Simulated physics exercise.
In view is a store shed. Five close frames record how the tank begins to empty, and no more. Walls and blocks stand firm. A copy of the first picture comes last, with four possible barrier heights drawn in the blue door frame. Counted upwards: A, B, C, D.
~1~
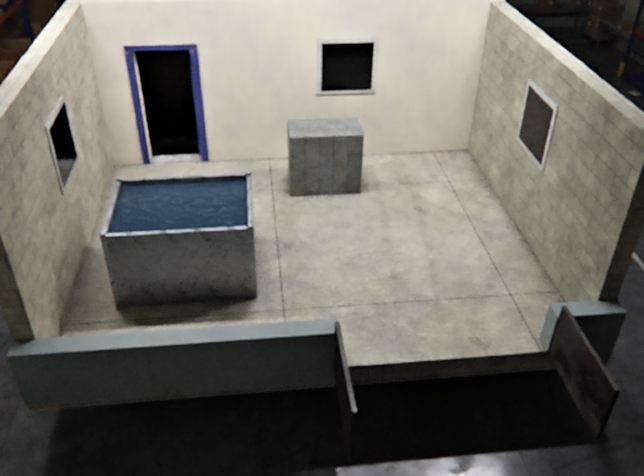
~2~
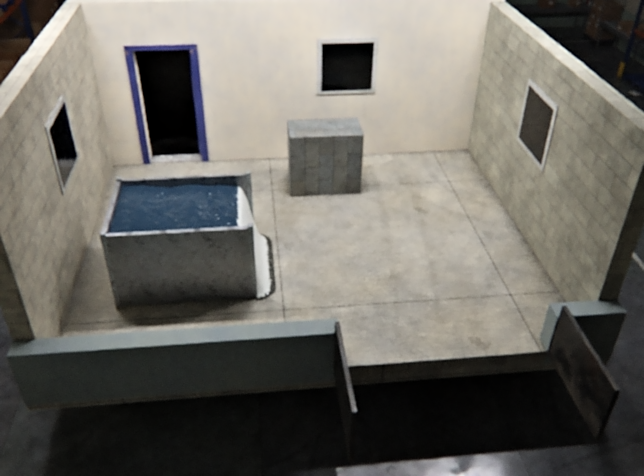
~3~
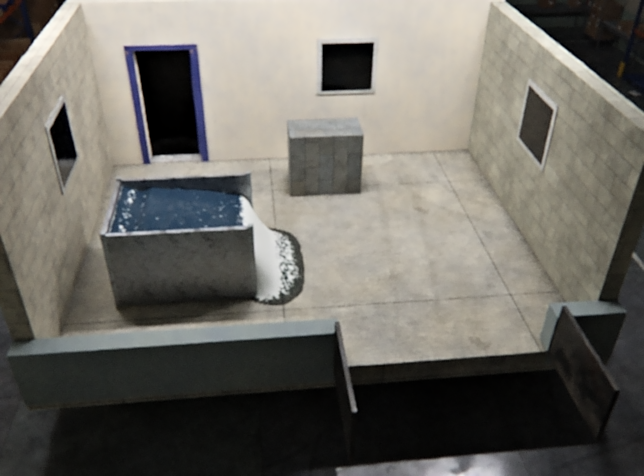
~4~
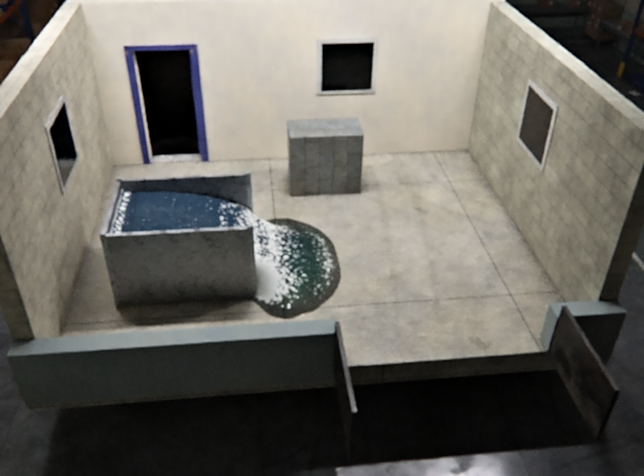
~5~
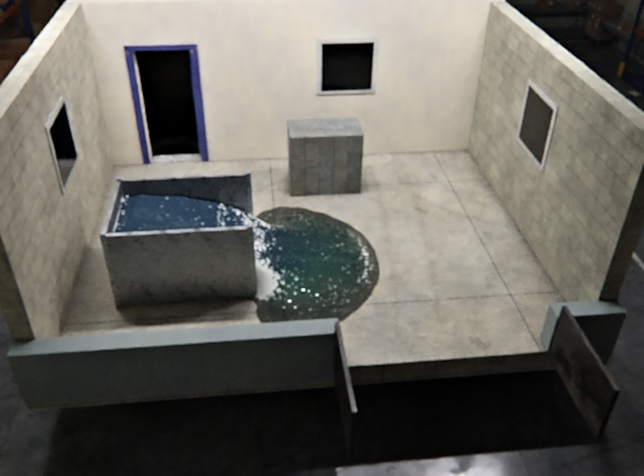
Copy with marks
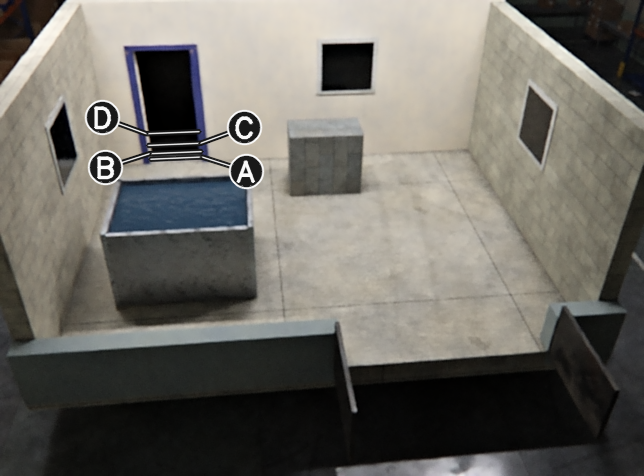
The footage shows a roofless room with a blue-framed doorway and a gray tank of still water; then water pours from the tank's right side, foaming onto the pale floor and spreading rightward in a widening, rounded pool.
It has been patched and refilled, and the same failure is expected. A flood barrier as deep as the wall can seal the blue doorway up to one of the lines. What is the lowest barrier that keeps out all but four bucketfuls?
The limit is A.
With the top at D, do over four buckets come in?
No.
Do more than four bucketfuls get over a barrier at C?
No, that is safe.
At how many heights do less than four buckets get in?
All of the four.
On the marked copy, A at (176, 158); B at (175, 152); C at (174, 144); D at (172, 132); from the bottom up A, B, C, D.
If A is chosen, nothing gets over.
If B is chosen, nothing gets over.
If C is chosen, nothing gets over.
If D is chosen, nothing gets over.
